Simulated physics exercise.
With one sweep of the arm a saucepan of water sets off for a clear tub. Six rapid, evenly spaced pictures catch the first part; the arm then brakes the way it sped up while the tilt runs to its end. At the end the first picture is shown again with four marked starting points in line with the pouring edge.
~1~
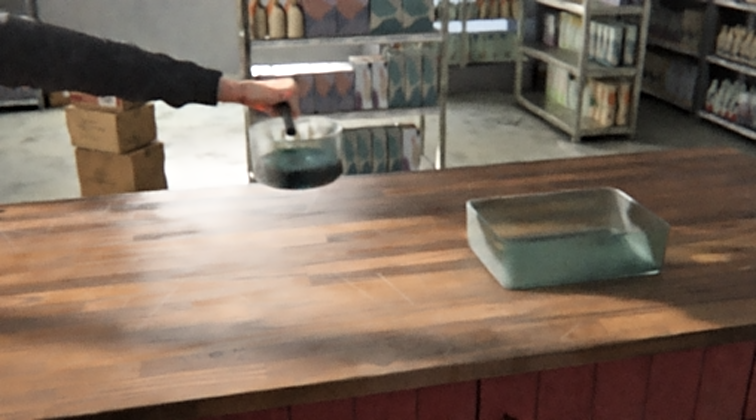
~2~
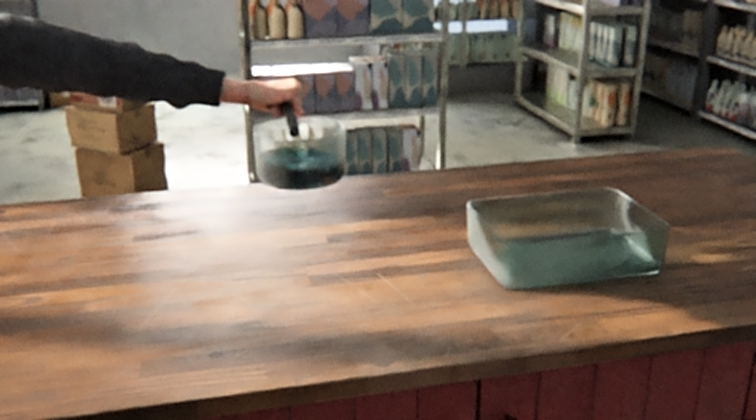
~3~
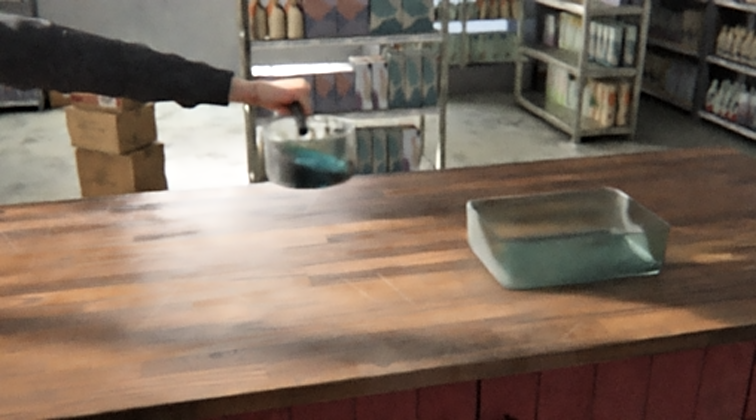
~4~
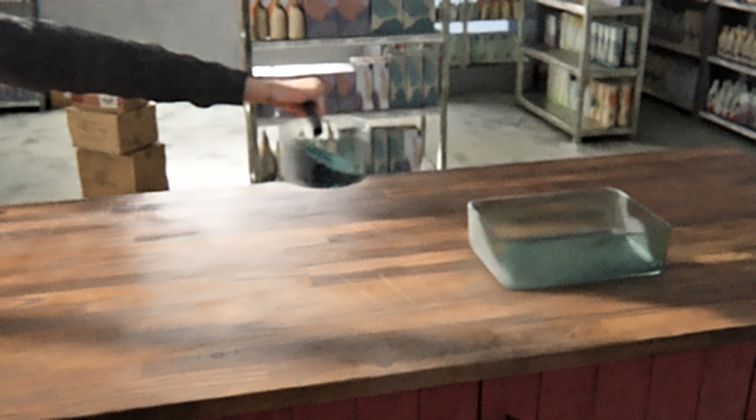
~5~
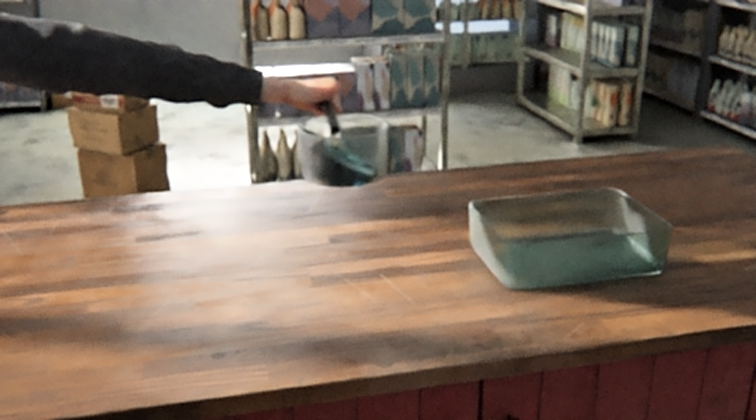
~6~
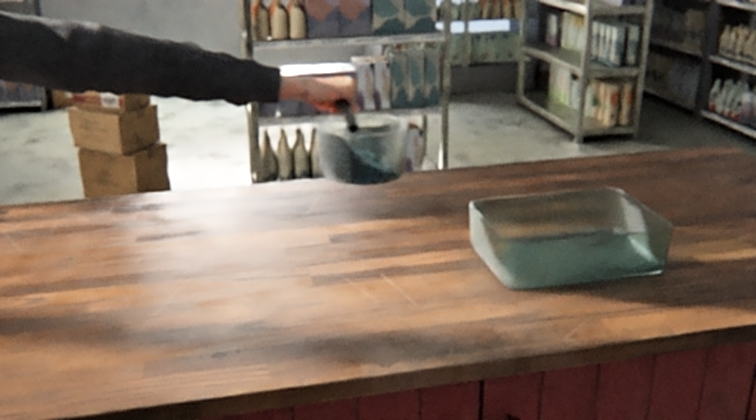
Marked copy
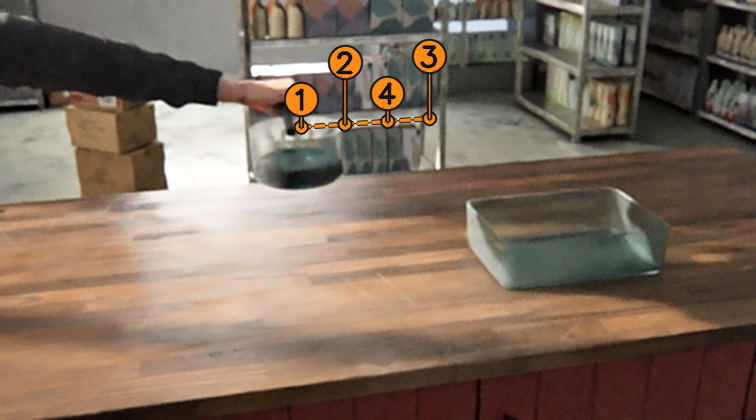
The clip opens on a dark-sleeved arm at the left holding a clear pan of blue-green liquid above a wooden counter, with a clear tub of similar liquid sitting at the right. The arm carries the pan a short way rightward, the liquid sloshing inside while the tub stays still.
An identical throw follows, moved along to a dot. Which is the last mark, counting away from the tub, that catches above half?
Use place 4.
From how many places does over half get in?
Two of them.
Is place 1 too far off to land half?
Yes, it does.
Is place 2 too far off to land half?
Yes.
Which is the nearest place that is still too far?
That would be 2.
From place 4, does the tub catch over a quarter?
Yes.
On the marked copy, 1 at (301, 127); 2 at (345, 124); 3 at (429, 118); 4 at (387, 121).
For place 1, about 16 % lands in the tub, 81 % falls short and 3 % goes beside or beyond.
For place 2, about 35 % lands in the tub, 57 % falls short and 9 % goes beside or beyond.
For place 3, about 82 % lands in the tub, 6 % falls short and 12 % goes beside or beyond.
For place 4, about 66 % lands in the tub, 22 % falls short and 13 % goes beside or beyond.
